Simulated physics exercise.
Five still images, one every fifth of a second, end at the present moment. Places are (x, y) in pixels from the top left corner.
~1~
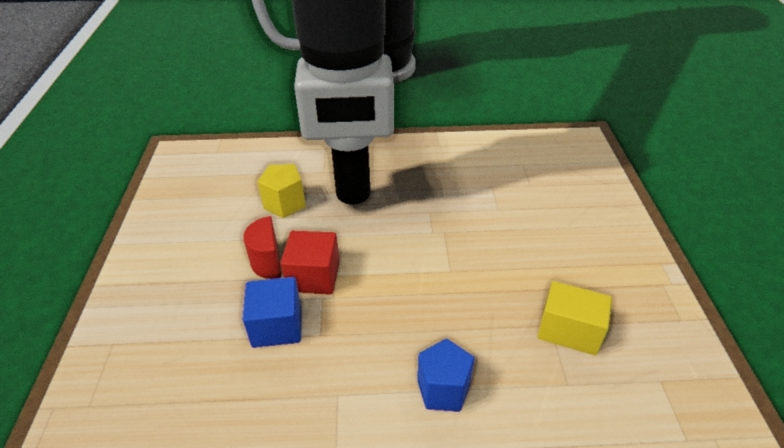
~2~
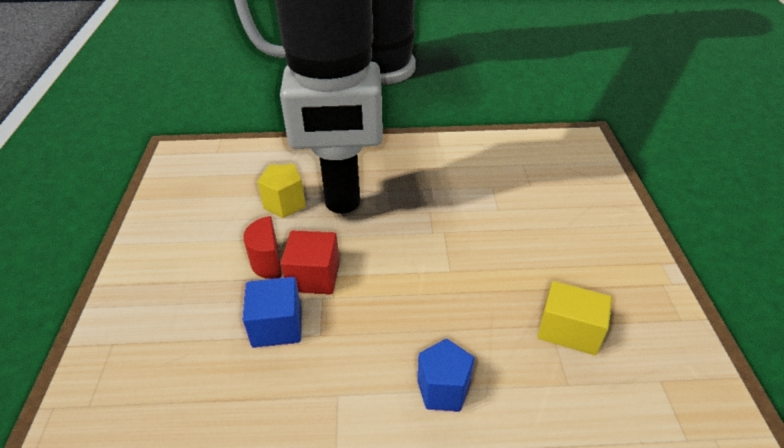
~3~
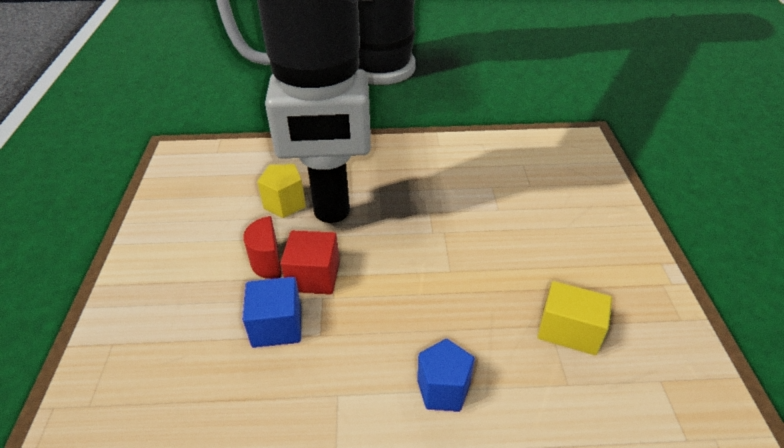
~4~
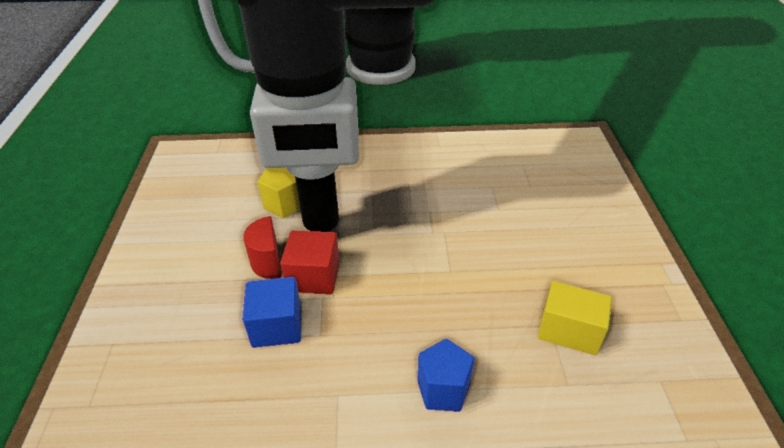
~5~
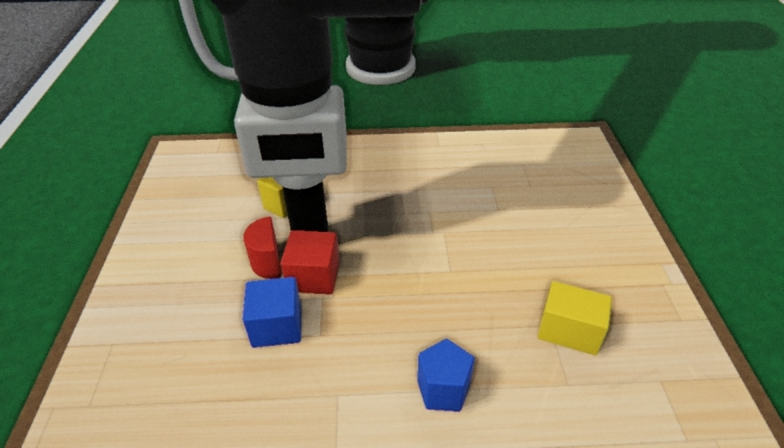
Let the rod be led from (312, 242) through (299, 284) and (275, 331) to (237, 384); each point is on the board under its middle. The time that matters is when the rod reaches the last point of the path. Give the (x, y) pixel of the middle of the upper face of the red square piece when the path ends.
Final place: (323, 301).
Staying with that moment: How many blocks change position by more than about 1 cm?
I'd say two blocks get shifted by more than about 1 cm.
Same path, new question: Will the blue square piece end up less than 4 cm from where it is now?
Short answer: No.
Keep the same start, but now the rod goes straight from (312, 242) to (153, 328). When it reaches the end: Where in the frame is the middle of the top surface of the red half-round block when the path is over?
Its top centre lands on (98, 311).
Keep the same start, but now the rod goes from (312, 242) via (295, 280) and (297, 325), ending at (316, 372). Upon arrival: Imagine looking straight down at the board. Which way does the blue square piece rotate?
Clockwise, from overhead.
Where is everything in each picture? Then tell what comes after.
In the first picture, lower end of the rod (353, 194), tops of blocks, red half-round block (260, 234), blue square piece (270, 297), red square piece (309, 247).
In the second picture, rod (343, 202), blocks as before.
In the third picture, rod (332, 211), blocks as before.
In the fourth picture, rod (321, 220), blocks as before.
In the fifth picture, rod (310, 230), red half-round block (260, 234), blue square piece (270, 297), red square piece (309, 247).
On the path given first. One third of the way, rod (296, 272); blue square piece (267, 314), turned 50° clockwise; red square piece (315, 285), turned 45° anticlockwise.
Two thirds of the way, rod (271, 320); blue square piece (254, 345), turned 20° clockwise; red square piece (323, 301), turned 70° anticlockwise.
At the end, rod (233, 373); red half-round block not moved; blue square piece (236, 403), turned 25° anticlockwise; red square piece (323, 301), turned 70° anticlockwise.
